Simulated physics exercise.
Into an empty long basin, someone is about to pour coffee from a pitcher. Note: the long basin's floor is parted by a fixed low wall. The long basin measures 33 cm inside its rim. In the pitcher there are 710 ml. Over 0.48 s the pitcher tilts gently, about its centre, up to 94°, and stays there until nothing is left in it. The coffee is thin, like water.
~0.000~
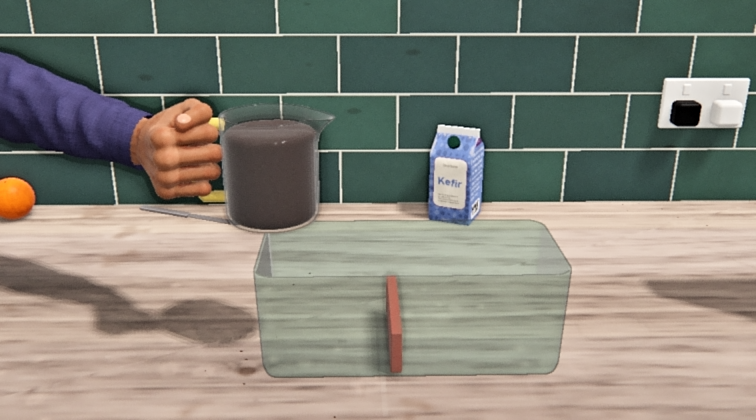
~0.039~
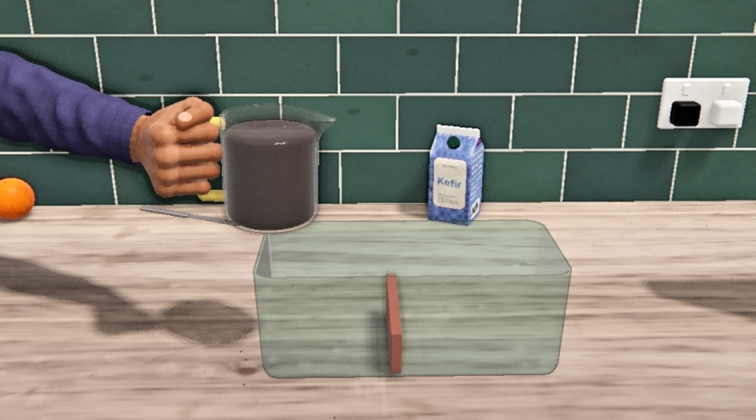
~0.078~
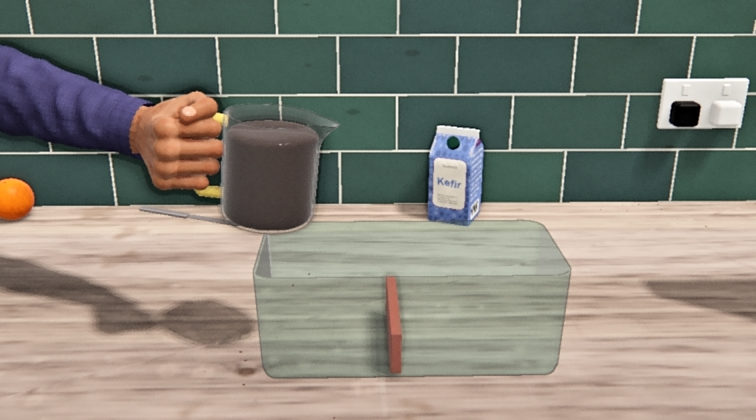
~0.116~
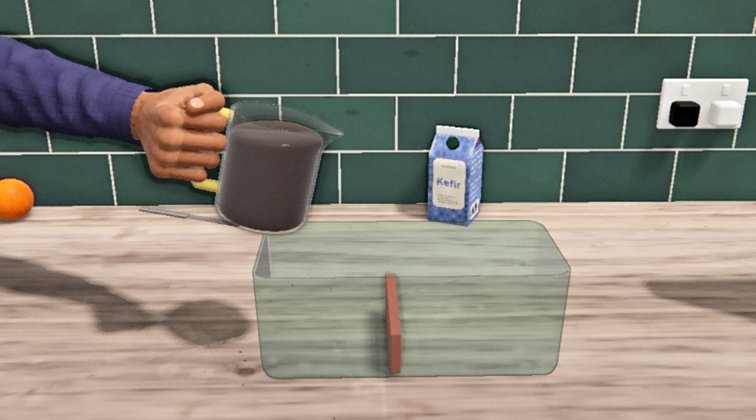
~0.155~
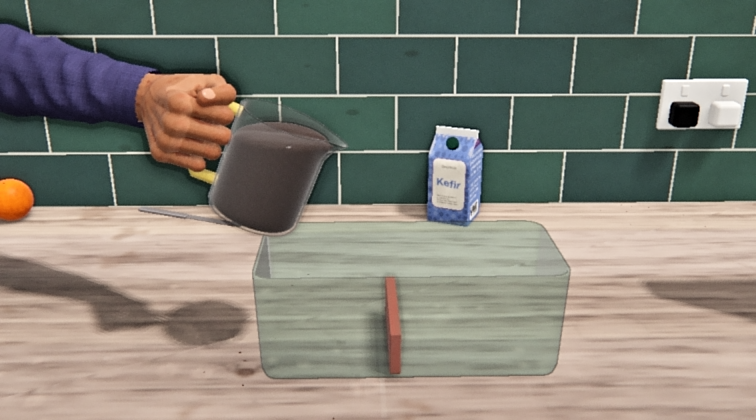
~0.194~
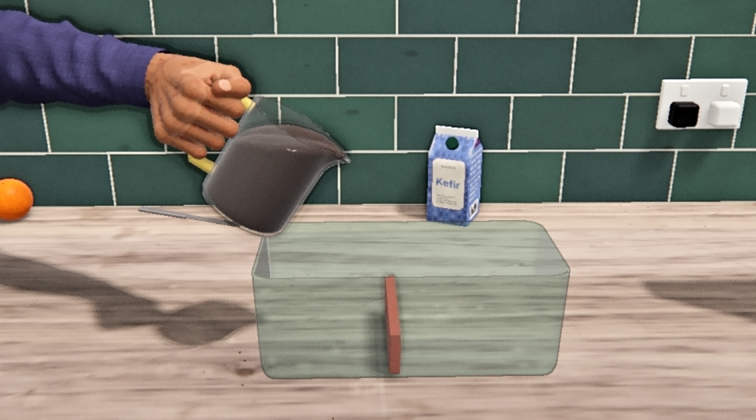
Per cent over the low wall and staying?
36 per cent.
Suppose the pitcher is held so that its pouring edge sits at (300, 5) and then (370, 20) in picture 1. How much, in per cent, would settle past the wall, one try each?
I'd expect close to 35 per cent and then close to 90 per cent.
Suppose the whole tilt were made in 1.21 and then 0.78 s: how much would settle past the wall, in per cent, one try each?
45 in a hundred, followed by 40 in a hundred.
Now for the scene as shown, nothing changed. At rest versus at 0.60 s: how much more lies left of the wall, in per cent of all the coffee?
That works out to roughly 24 per cent of the whole.
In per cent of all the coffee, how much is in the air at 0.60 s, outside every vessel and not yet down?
Near 12 per cent, I'd say.
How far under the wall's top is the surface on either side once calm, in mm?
Looks like roughly 28 mm on the left and roughly 40 mm on the right.
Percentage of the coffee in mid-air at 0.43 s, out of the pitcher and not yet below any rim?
I'd put it at about 18 percent.
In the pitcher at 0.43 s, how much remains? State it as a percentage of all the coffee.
Some 62 % of it is still there.
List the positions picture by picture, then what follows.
It leans 0°; its right rim is at (335, 116); the coffee meets the walls at (225, 130) and (318, 130); the long basin's rim runs from (261, 249) to (557, 247); the wall's top is at (394, 303), in the first picture.
It leans 2°; its right rim is at (336, 118); the coffee meets the walls at (226, 130) and (318, 131), in the second picture.
It leans 6°; its right rim is at (339, 124); the coffee meets the walls at (227, 129) and (319, 133), in the third picture.
It leans 13°; its right rim is at (344, 133); the coffee meets the walls at (230, 131) and (324, 135), in the fourth picture.
It leans 22°; its right rim is at (348, 145); the coffee meets the walls at (228, 147) and (333, 141), in the fifth picture.
It leans 33°; its right rim is at (351, 160); the coffee meets the walls at (223, 154) and (340, 147), in the sixth picture.
Then, 0.43 s in, the tilt is 92° and 61 per cent is still to pour, 12 is left of the wall and 9 right of it.
Then, 0.60 s in, the tilt is 94° and 26 per cent is still to pour, 39 is left of the wall and 24 right of it.
Then, 0.78 s in, the tilt is 94° and 11 per cent is still to pour, 49 is left of the wall and 36 right of it.
Then, 0.98 s in, the tilt is 94° and 5 per cent is still to pour, 57 is left of the wall and 36 right of it.
Finally, 62 per cent lies left of the wall, 36 right of it and 0 outside.
